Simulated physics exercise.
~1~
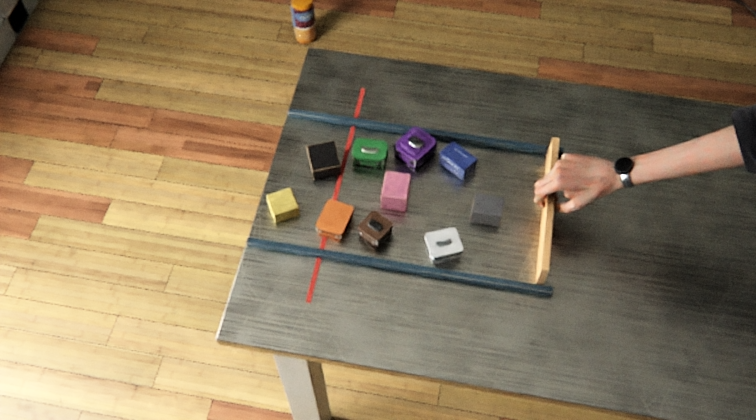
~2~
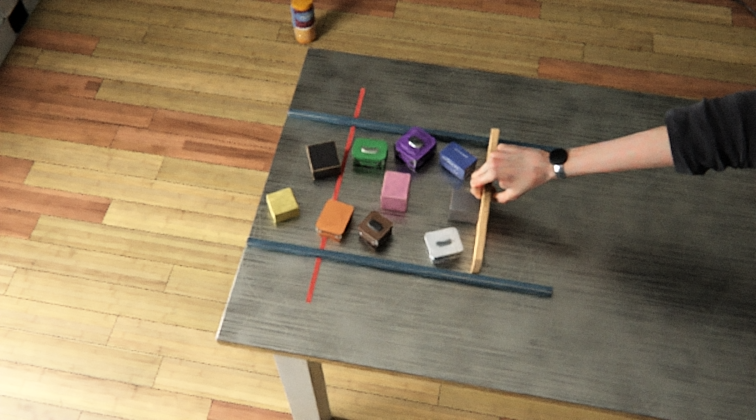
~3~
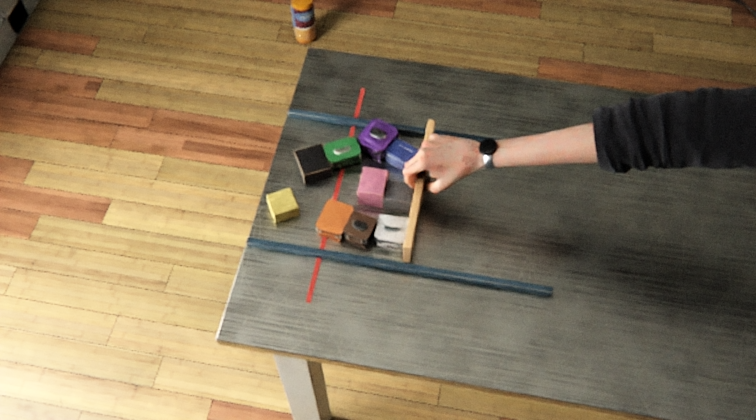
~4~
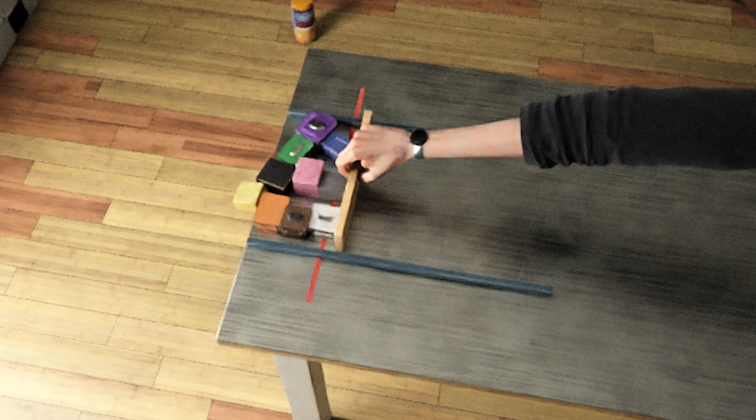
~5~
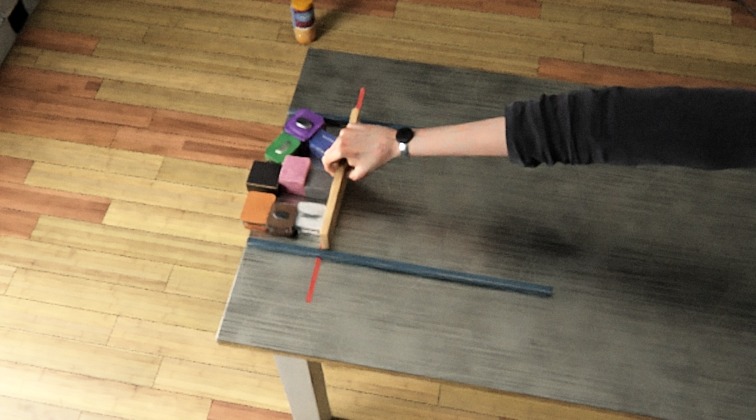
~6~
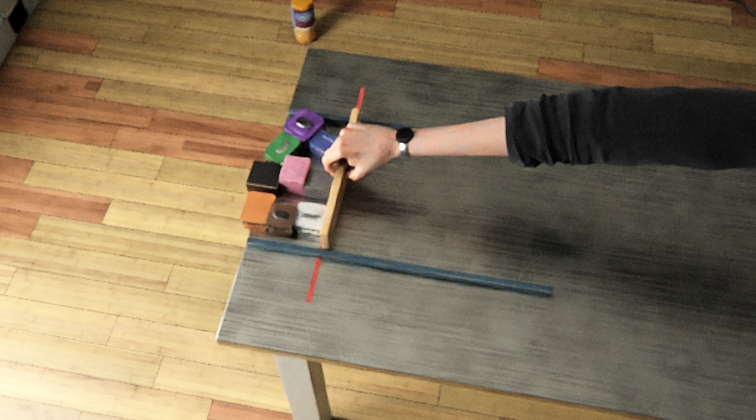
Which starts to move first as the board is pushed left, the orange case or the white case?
The white case starts to move first. The orange case is still in its place then and only shifts later, as the pile is pushed further left.
A hand in a dark sleeve with a wristwatch grips an upright wooden board on a grey table, seen from above in a room with a plank floor. Ahead of it, small coloured blocks and cases lie scattered between two blue rails, with a red tape line near the table's left end. The hand slides the board left, and it gathers the white case and blue box. The jumble bunches up and crosses the tape, nudging the yellow block to the edge, where it turns slightly. The yellow block drops out of view, and the board stops around the tape with the others packed at the edge.
